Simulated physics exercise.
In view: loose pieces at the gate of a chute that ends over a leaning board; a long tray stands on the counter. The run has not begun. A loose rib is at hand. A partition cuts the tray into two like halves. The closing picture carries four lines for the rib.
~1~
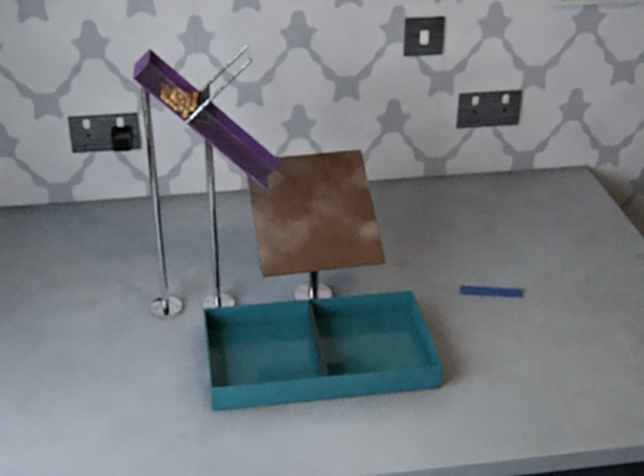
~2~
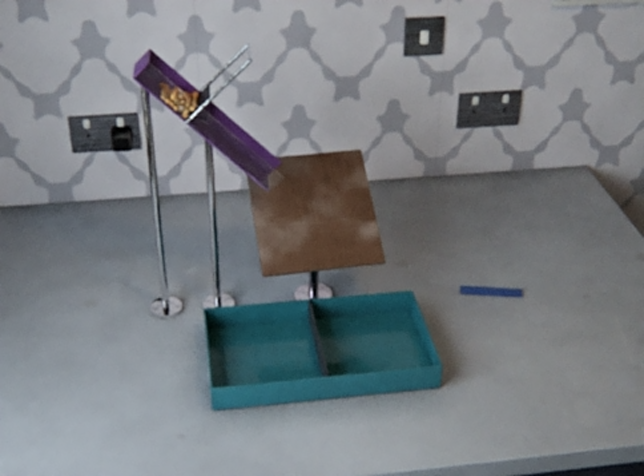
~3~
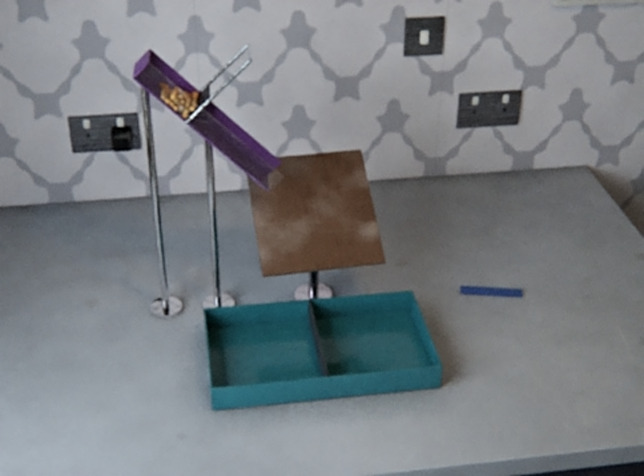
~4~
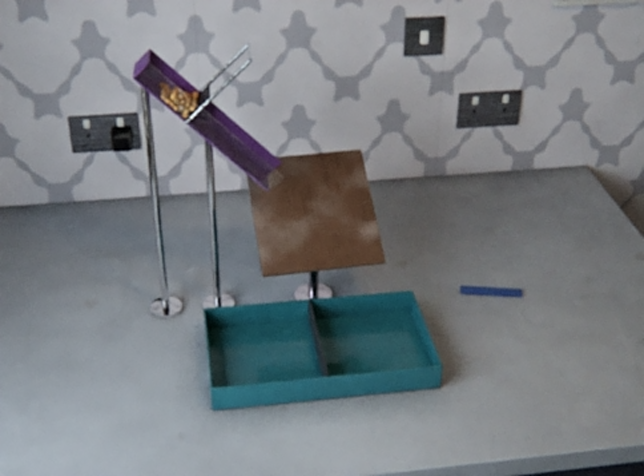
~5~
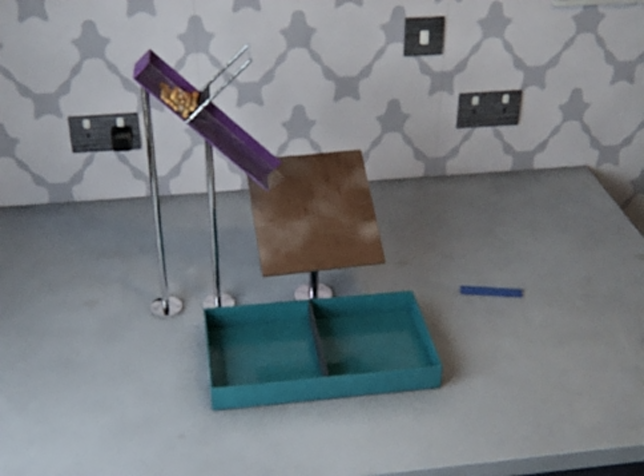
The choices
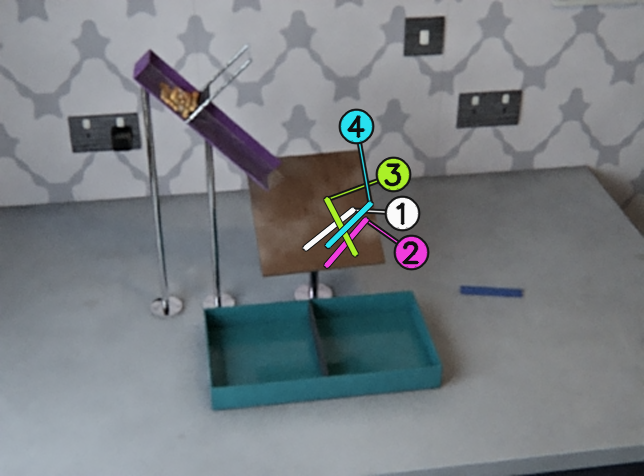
A purple chute holding small beads stands above a brown board and teal tray, all motionless.
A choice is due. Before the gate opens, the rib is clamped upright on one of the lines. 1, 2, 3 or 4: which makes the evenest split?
4 is best.
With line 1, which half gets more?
More lands on the left.
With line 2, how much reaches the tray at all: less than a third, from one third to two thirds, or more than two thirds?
More than two thirds.
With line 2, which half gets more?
The left half.
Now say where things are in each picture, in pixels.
The first picture shows load behind the gate at (182, 101), round wooden beads; lip of the chute at (268, 184), sloping fairly steeply.
The second picture shows middle of the board at (314, 210), tilted fairly steeply; middle of its low edge at (325, 269); of its high edge at (303, 154).
The third picture shows front corners of the tray at (211, 388) and (442, 366); front end of its middle wall at (328, 377); gate still shut at (206, 95).
The fourth picture shows middle of the load at (182, 101); lip at (268, 184).
The fifth picture shows middle of the load at (182, 101); lip at (268, 184).
On the marked copy, line 1 from (353, 210) to (305, 247); line 2 from (365, 219) to (326, 265); line 3 from (327, 199) to (355, 253); line 4 from (370, 204) to (328, 245).
For line 1, of what is caught, most in the left half, a small part in the right.
For line 2, of what is caught, most in the left half, a small part in the right.
For line 3, of what is caught, a small part in the left half, nearly all in the right.
For line 4, of what is caught, about half in the left half, about half in the right.
